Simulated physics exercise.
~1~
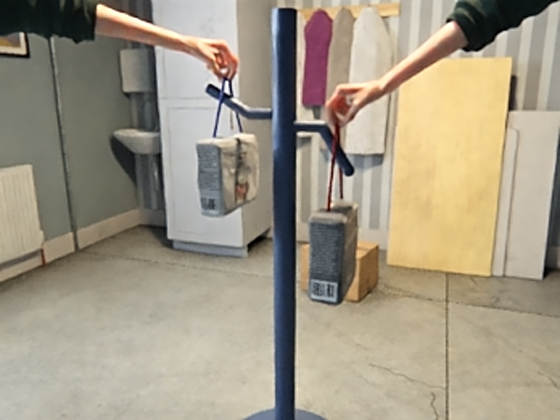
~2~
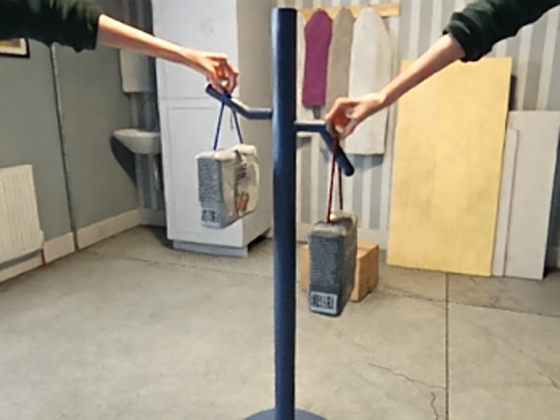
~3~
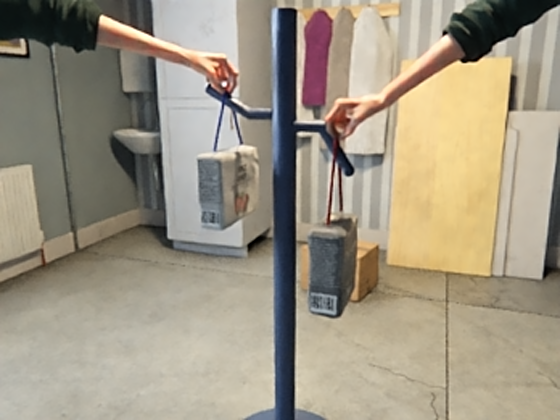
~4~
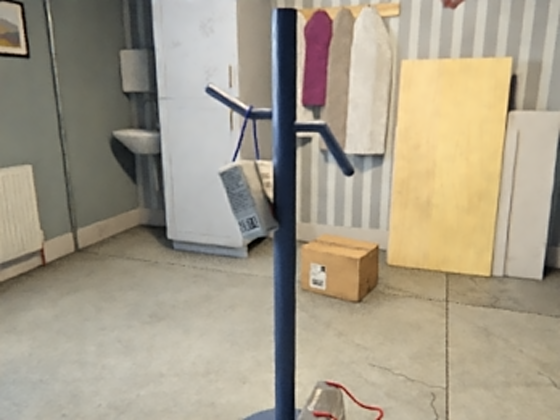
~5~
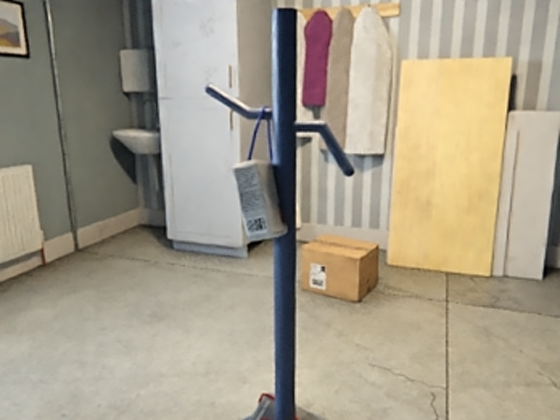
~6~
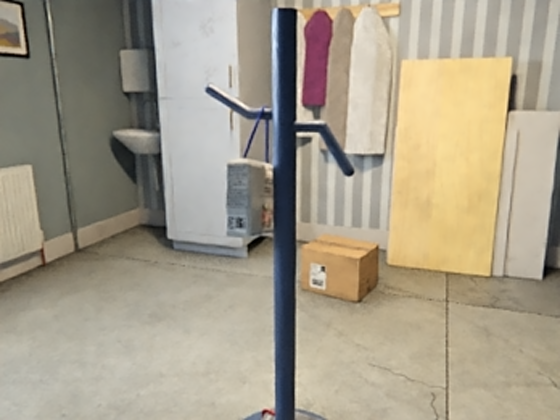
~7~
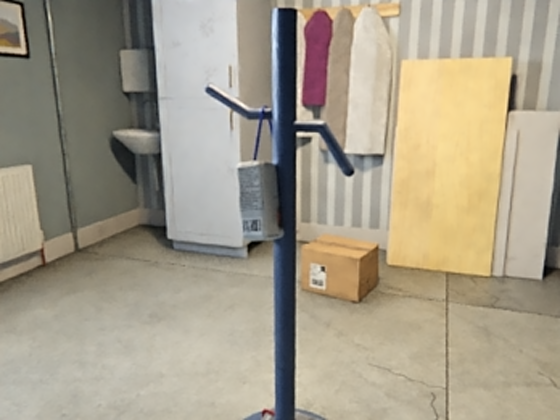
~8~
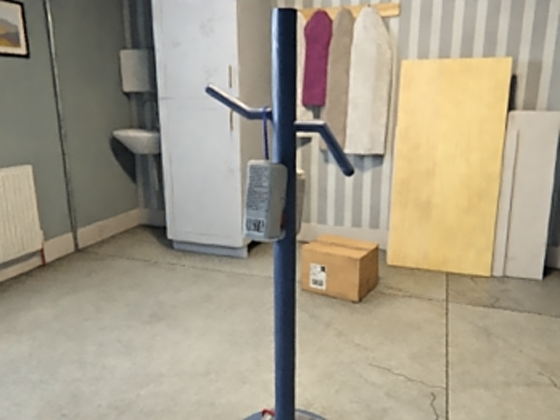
Grey-floored room, two hands releasing bags on a blue post, the grey one dropping to the floor, the white one staying hung.
